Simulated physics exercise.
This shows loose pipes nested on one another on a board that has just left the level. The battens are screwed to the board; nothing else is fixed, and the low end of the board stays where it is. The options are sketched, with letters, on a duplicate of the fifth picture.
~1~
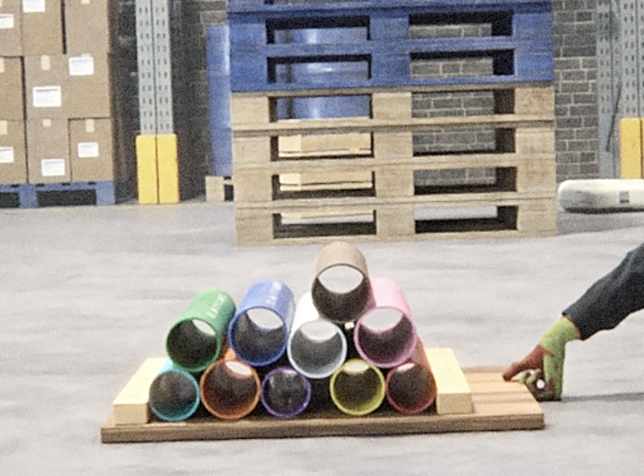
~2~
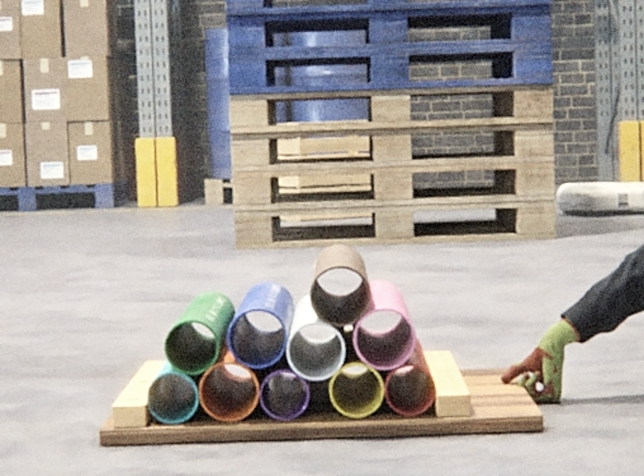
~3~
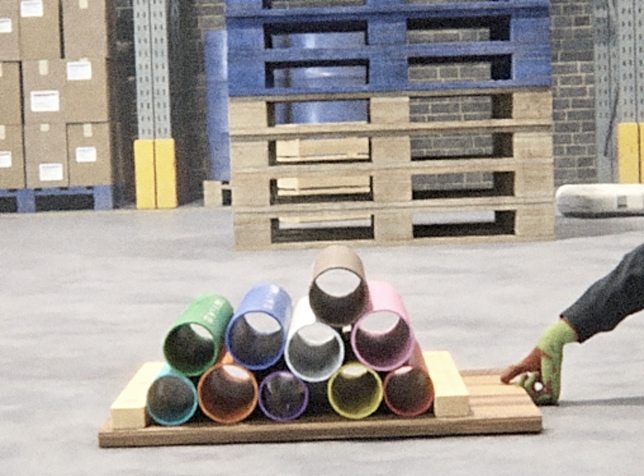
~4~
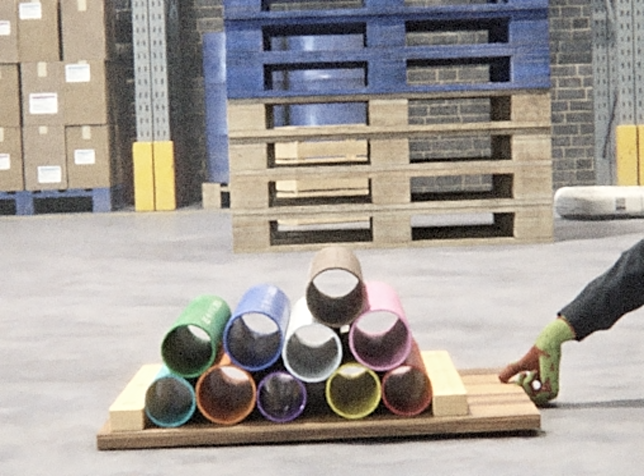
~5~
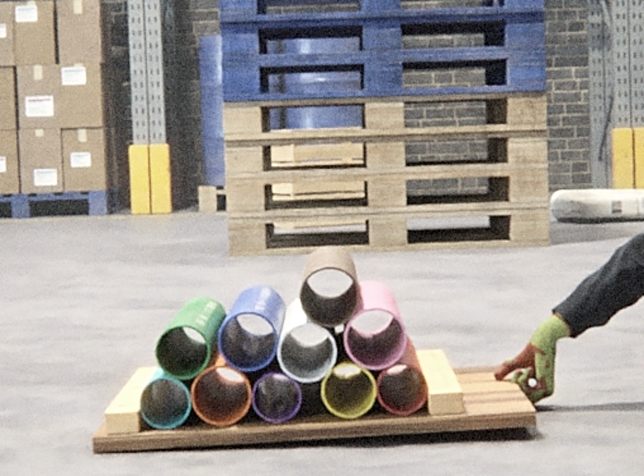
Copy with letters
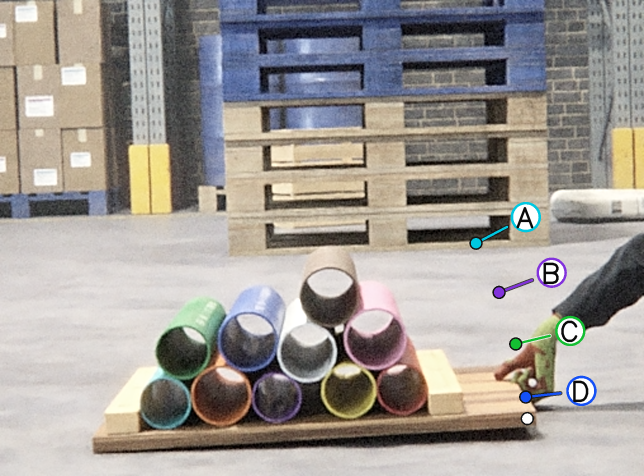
A gloved hand held the right end of a wooden board stacked with colourful pipes between two wooden blocks, and the board tilted very slightly while the pipes stayed nested together.
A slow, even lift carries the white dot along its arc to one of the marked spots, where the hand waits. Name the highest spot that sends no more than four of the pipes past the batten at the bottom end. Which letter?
The answer is mark A.
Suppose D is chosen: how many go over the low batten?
At D the number is none.
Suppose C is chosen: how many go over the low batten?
At C the number is none.
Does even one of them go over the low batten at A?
Yes.
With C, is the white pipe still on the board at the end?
Yes.
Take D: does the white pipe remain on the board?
Yes.
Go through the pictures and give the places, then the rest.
The first picture shows yellow pipe (358, 388); red pipe (411, 387); green pipe (193, 344).
The second picture shows green pipe (192, 347); pink pipe (385, 339).
The third picture shows board (321, 394); red pipe (409, 390); brown pipe (338, 296).
The fourth picture shows board (319, 394); turquoise pipe (170, 401); orange pipe (226, 394).
The fifth picture shows board (315, 395); turquoise pipe (165, 402); orange pipe (222, 395).
On the copy, A at (476, 243); B at (499, 292); C at (516, 344); D at (526, 397); the white dot at (527, 418).
On A. First, board at 16°.
Then, board at 26°.
Finally, board at 26°, four over the low batten (green, white, blue, brown).
By contrast, B none over the low batten; C none over the low batten; D none over the low batten.
